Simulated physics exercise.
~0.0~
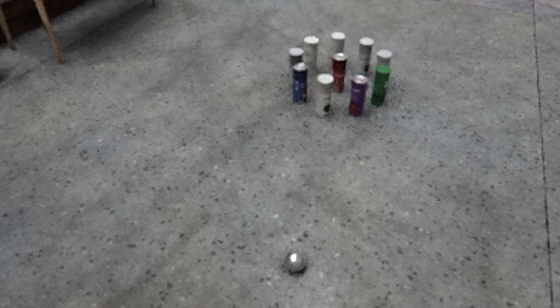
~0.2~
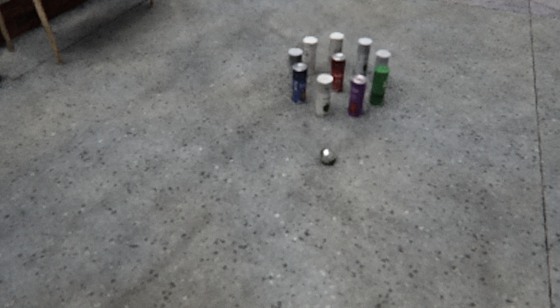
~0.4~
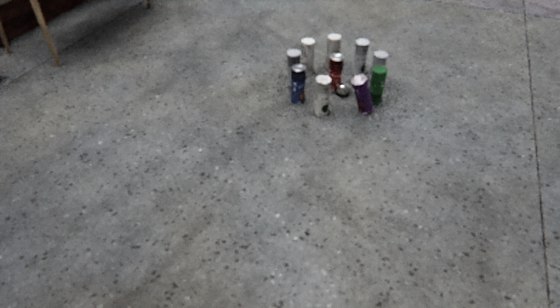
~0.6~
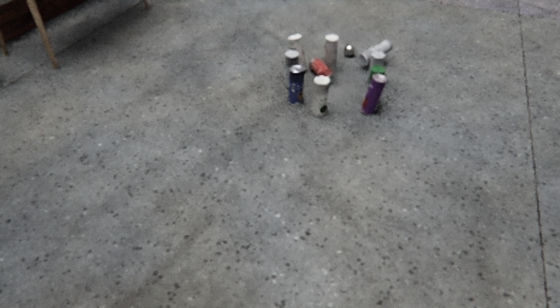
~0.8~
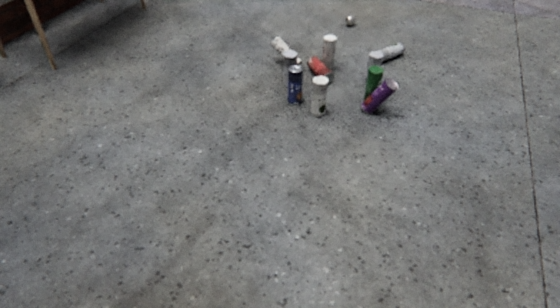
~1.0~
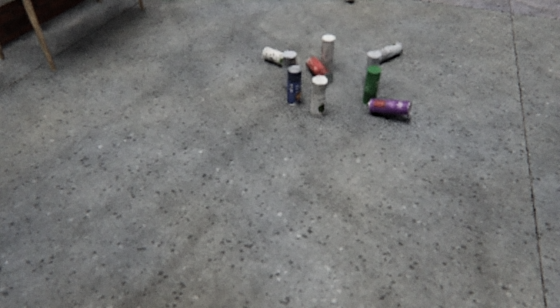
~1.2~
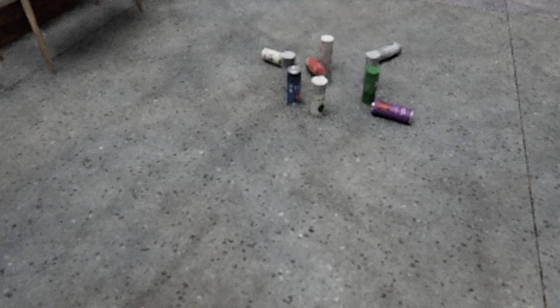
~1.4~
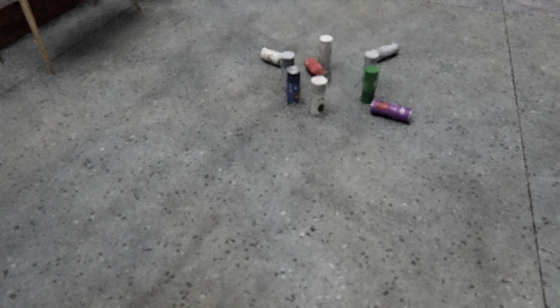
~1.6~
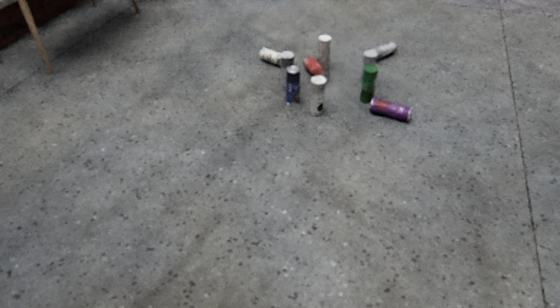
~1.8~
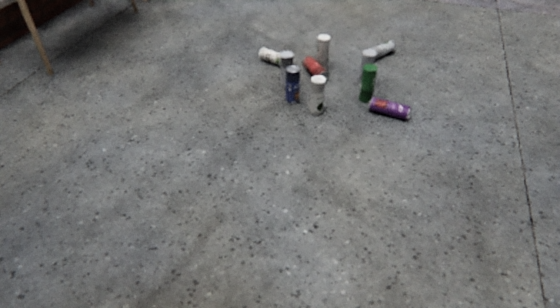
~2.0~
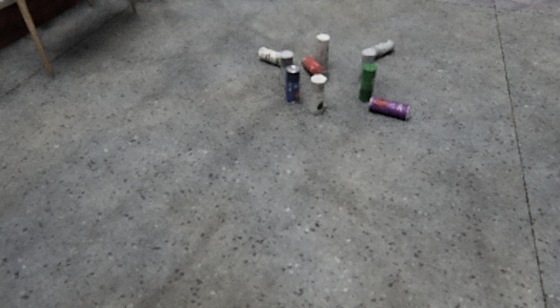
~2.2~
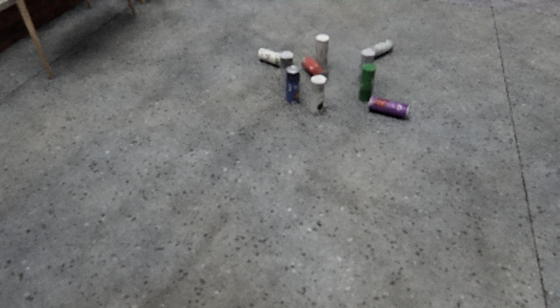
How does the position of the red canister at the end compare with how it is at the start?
At the start the red canister stands upright among the others, and at the end it lies on its side.
